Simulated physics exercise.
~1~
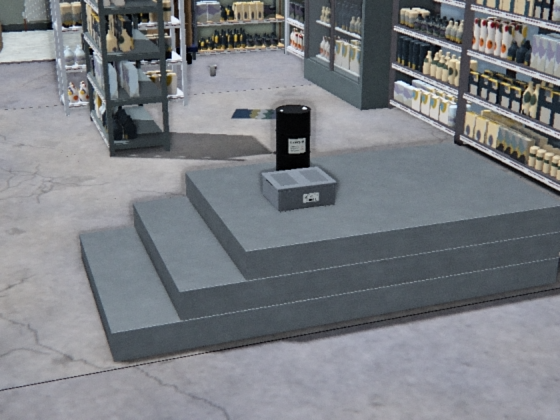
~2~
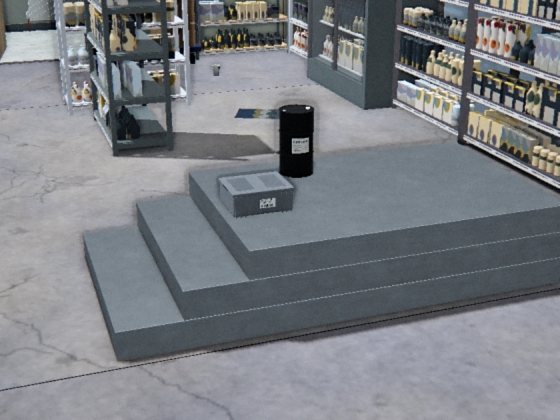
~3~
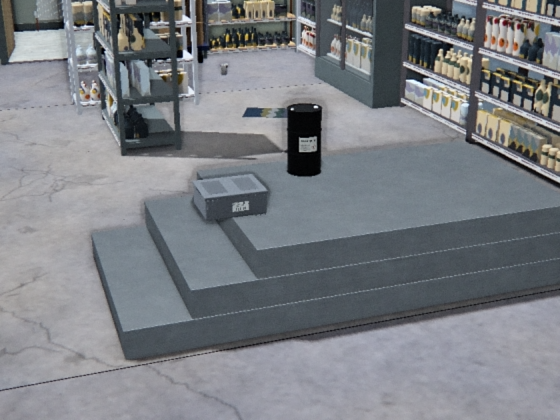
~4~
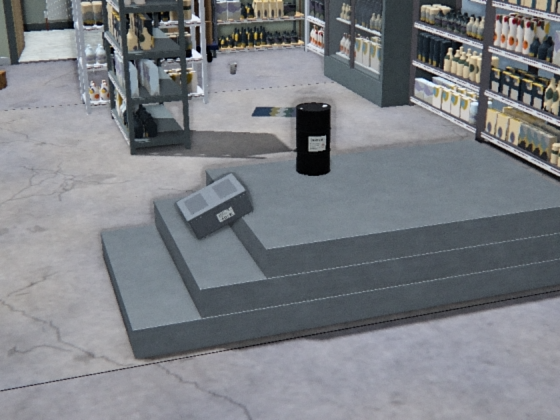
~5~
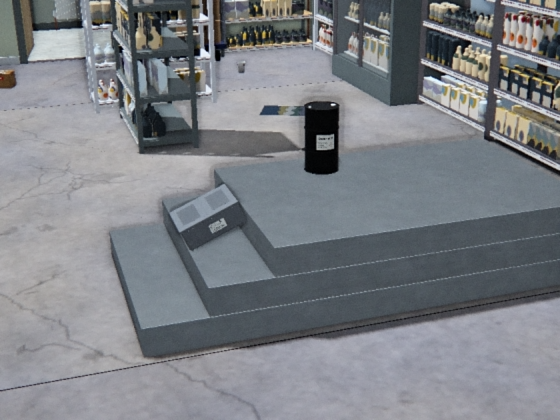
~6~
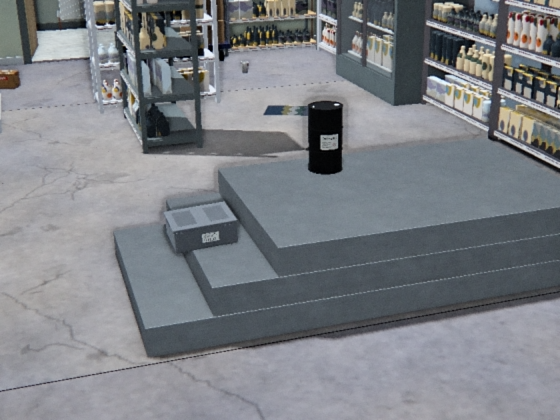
A grey tote slid left across the top of some wide grey steps, away from a black canister that stayed put, then tipped over the edge and dropped down, ending level and partway down the steps in a room lined with bottle-filled shelves.
